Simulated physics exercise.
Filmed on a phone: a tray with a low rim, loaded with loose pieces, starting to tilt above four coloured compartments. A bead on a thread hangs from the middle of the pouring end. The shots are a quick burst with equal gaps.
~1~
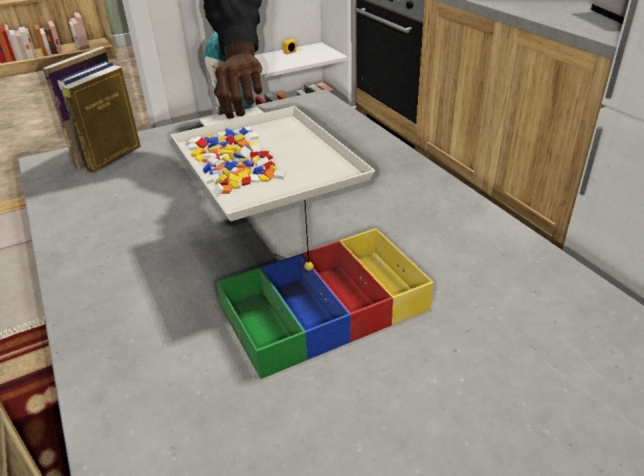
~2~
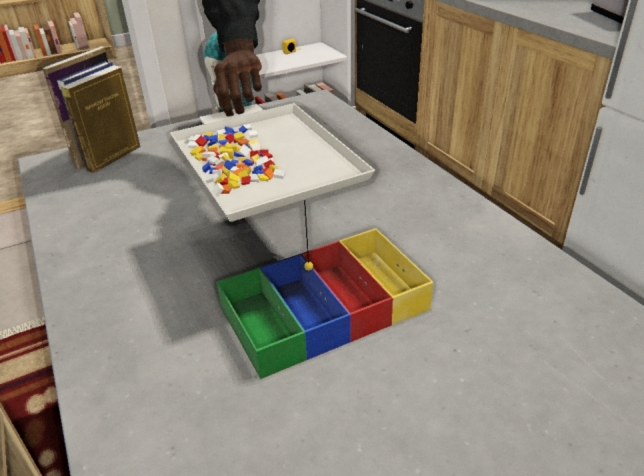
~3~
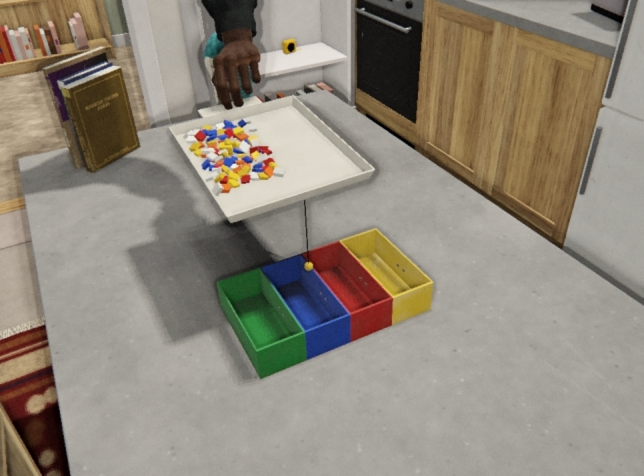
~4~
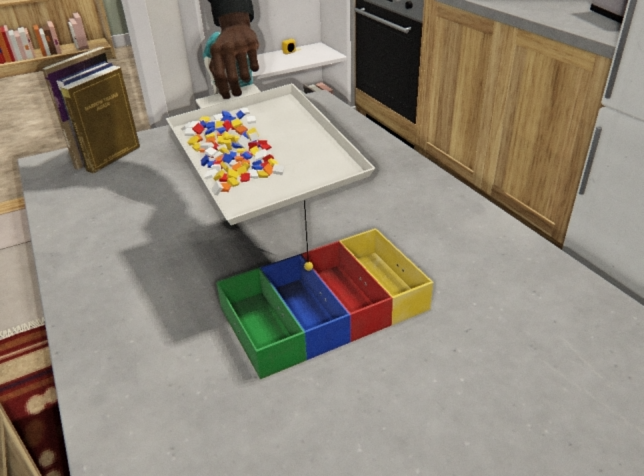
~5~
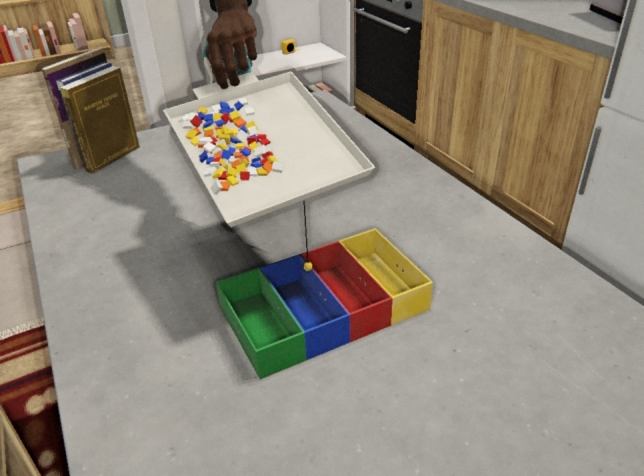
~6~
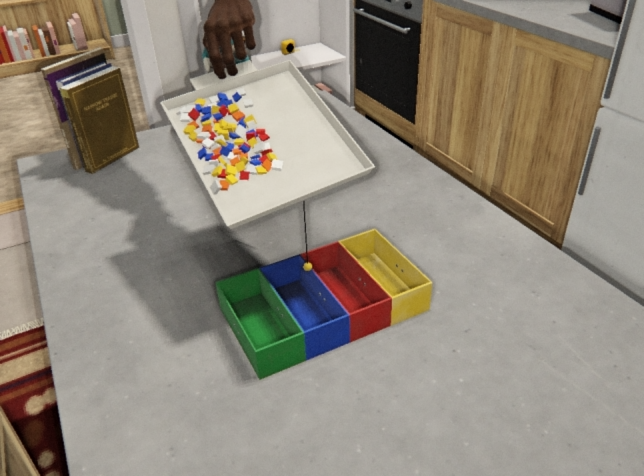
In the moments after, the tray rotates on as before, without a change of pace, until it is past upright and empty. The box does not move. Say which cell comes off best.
Most goes to the green cell.
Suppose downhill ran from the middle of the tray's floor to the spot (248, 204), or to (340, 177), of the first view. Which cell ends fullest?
At the first place the green one, at the second the yellow one.
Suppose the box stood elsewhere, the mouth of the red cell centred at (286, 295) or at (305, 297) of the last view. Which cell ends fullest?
First the blue cell, then blue.
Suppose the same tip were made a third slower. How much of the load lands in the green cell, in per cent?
Roughly 70 in a hundred.
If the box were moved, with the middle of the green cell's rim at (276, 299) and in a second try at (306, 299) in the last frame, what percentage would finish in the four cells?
In turn 50 and 10 in a hundred.
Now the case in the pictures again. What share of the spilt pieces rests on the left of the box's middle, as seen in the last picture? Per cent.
It comes to 100 per cent or so.
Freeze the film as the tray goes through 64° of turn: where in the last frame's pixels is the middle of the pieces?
Roughly at (242, 217).
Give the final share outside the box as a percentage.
Near 10 %.
Shortly afterwards, tray tipped steeply; the bulk on the tray; only a few in the green cell; near a quarter falling or outside the box.
Next, tray tipped past a quarter turn; only a few on the tray; near two thirds in the green cell; a little in the blue cell; near a quarter falling or outside the box.
Some moments later, tray tipped past a quarter turn; the bulk in the green cell; a little in the blue cell; a little falling or outside the box.
In the end, tray tipped past a quarter turn; the bulk in the green cell; a little in the blue cell; none at all in the red cell; none at all in the yellow cell; a little outside the box.
